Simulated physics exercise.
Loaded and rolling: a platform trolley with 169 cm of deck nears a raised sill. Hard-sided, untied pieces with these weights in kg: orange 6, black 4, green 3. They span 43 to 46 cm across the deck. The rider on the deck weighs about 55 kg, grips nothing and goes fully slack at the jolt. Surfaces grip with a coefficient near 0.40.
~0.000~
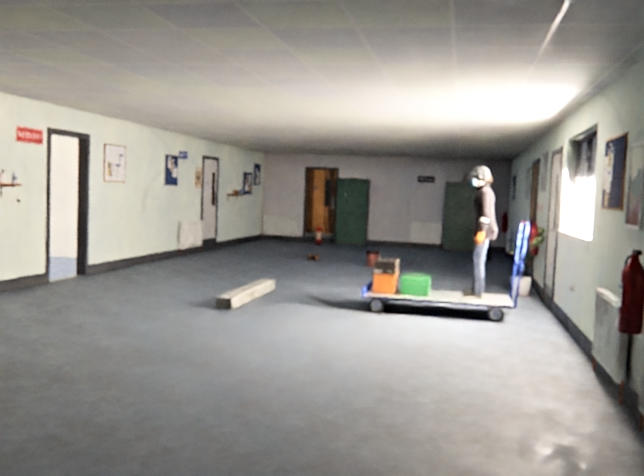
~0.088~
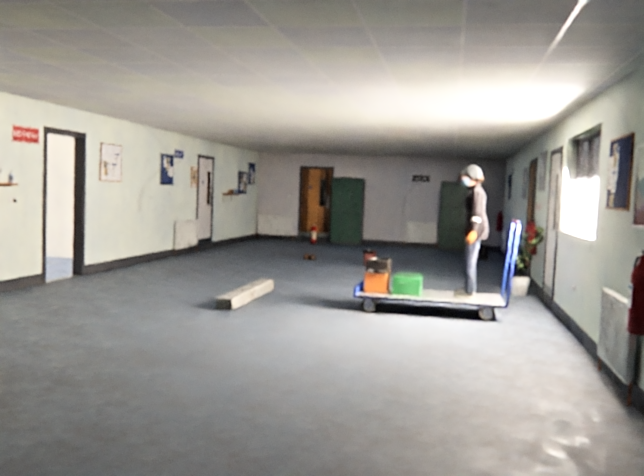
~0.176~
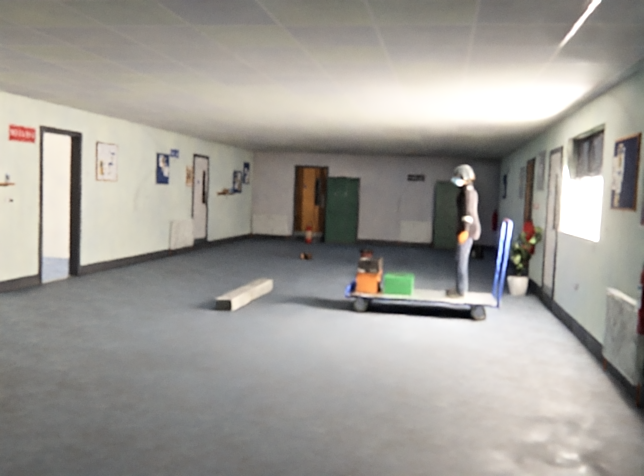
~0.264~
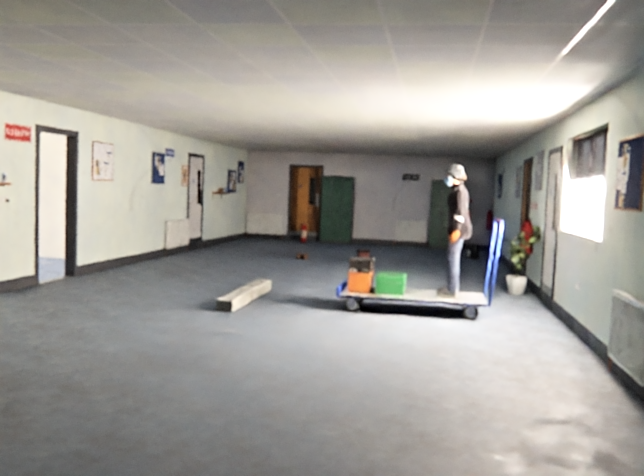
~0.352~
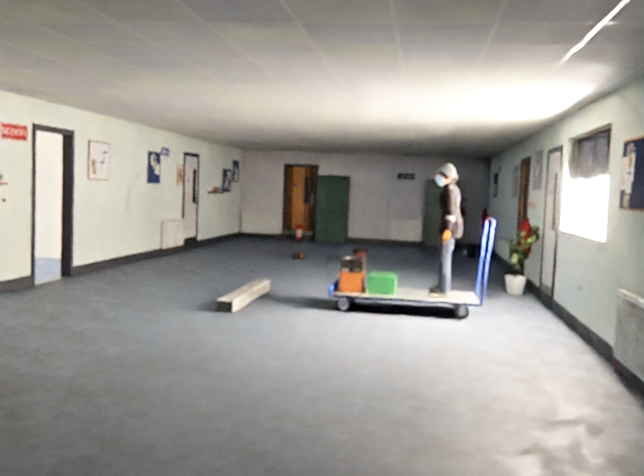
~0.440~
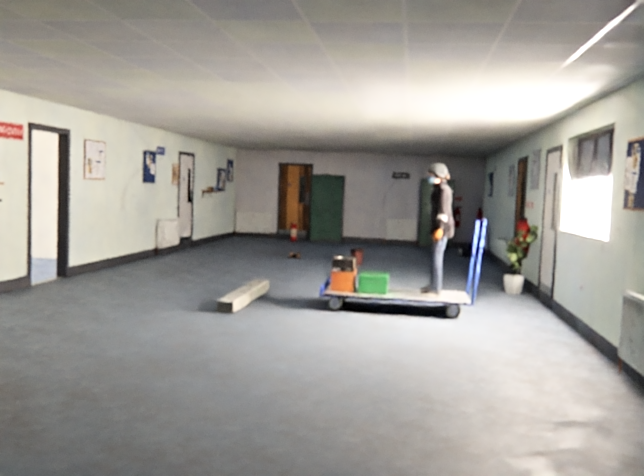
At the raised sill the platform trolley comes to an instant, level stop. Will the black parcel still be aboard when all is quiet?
The black parcel ends off the deck.
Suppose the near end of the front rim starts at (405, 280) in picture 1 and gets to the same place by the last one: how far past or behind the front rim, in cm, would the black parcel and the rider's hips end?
Then black 90 past, hips 60 behind.
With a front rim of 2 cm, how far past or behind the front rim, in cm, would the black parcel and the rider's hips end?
In that case black 30 past, hips 100 behind.
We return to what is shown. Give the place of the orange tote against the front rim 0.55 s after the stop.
Some 15 cm behind it.
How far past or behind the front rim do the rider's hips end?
About 100 cm behind the rim.
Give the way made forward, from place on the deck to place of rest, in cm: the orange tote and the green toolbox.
Forward: Orange 5, green 15.
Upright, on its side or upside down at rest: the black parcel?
Black upside down.
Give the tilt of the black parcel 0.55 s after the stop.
About 60°.
Impact comes at 1.23 s.
After 1.48 s the black parcel is 4 cm behind the rim, tilted 0°, near (250, 258) in the last picture's view.
After 1.78 s the black parcel is 5 cm past the rim, tilted 65°, near (244, 263) in the last picture's view.
After 2.23 s the black parcel is 28 cm past the rim, tilted 180°, near (224, 293) in the last picture's view.
Final state at 2.4 s, past the rim, black parcel; behind it, orange tote, green toolbox and the rider's hips.
